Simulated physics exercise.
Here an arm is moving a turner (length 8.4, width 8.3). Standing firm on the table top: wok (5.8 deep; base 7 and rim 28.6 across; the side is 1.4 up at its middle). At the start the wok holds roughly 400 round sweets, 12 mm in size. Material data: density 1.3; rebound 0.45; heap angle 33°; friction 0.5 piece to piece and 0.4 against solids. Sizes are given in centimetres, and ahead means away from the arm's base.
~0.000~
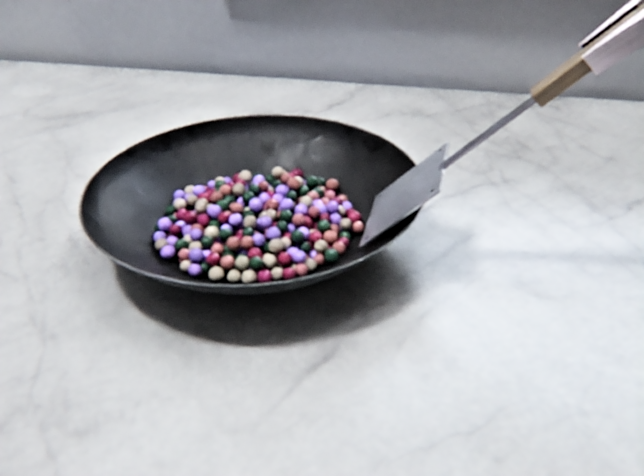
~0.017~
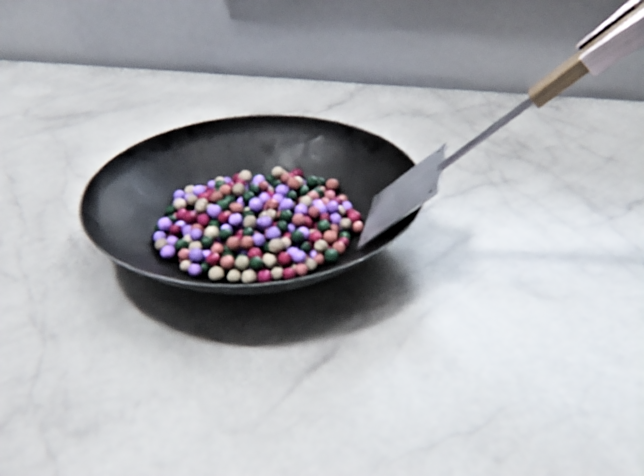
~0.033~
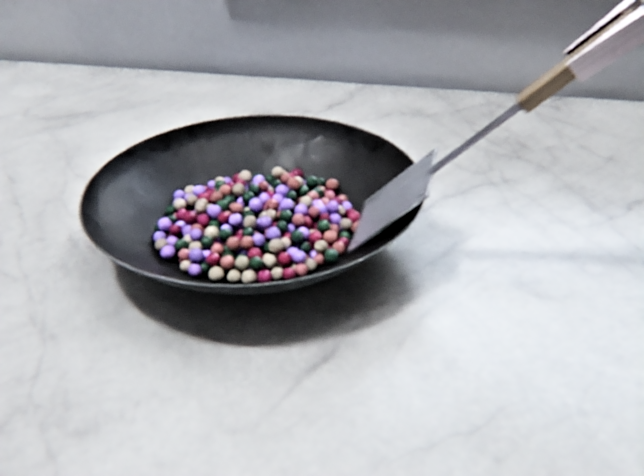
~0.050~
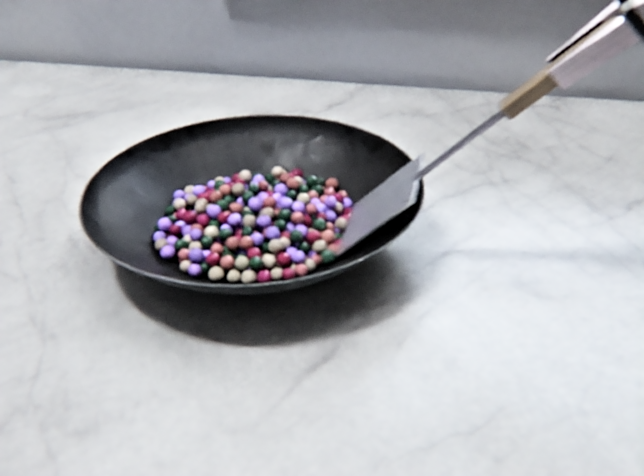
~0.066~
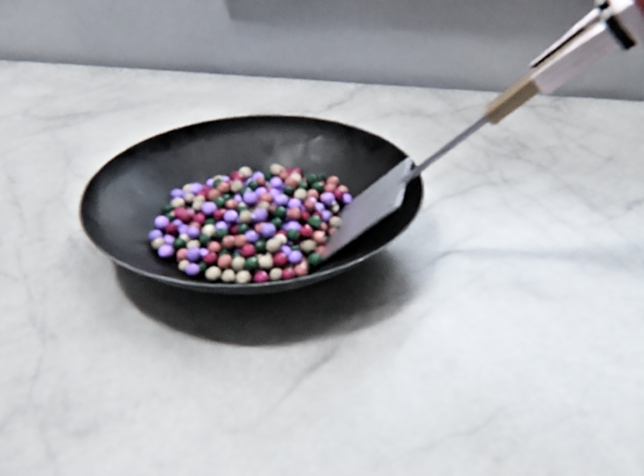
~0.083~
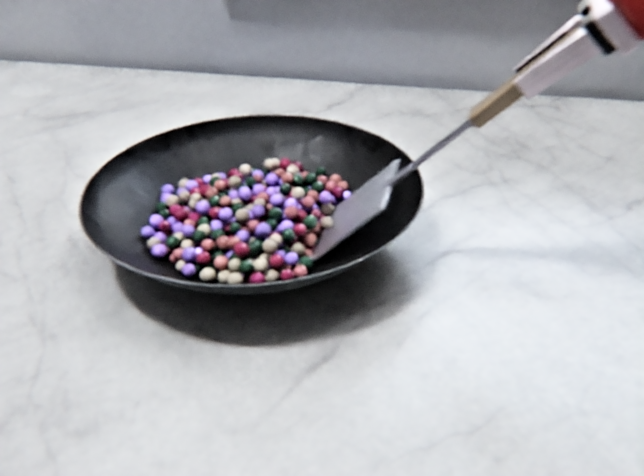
In this clip, a robotic arm holds a turner at the right side of a dark wok of multicoloured round sweets on a marble-look surface, then slides it leftward and slightly down, nudging the pile a little to the left.
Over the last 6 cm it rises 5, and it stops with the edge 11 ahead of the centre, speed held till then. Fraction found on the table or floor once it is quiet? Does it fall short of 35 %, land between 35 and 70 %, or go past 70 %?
It falls short of 35 %.
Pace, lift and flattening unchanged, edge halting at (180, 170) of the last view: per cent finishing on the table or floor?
Estimate: Approx. 5 %.
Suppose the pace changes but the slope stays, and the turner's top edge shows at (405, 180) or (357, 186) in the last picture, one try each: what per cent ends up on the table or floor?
Try one roughly 20 per cent; try two roughly 40 per cent.
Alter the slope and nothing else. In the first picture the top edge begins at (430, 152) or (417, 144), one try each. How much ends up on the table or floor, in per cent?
First try around 30 percent, second around 30 percent.
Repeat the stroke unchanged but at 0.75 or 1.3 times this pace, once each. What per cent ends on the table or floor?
Roughly 25 % and roughly 35 %.
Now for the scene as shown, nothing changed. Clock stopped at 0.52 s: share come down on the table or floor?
Around 20 percent.
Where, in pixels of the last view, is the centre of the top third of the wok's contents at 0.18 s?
It sits at about (202, 197).
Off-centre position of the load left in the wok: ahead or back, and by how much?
The kept load is shifted forward by about 3.5 cm.
After 0.18 s, sloping 45°, highest piece 5 above the table; 404 in the wok.
After 0.27 s, sloping 45°, highest piece 7 above the table; 404 in the wok.
After 0.52 s, sloping 45°, highest piece 9 above the table; 292 in the wok, 80 on the table or floor, 32 on the blade or in flight.
After 1.57 s, sloping 45°, highest piece 5 above the table; 292 in the wok, 112 on the table or floor.
At rest, 292 in the wok, 112 on the table or floor. That is 28 % on the table or floor.
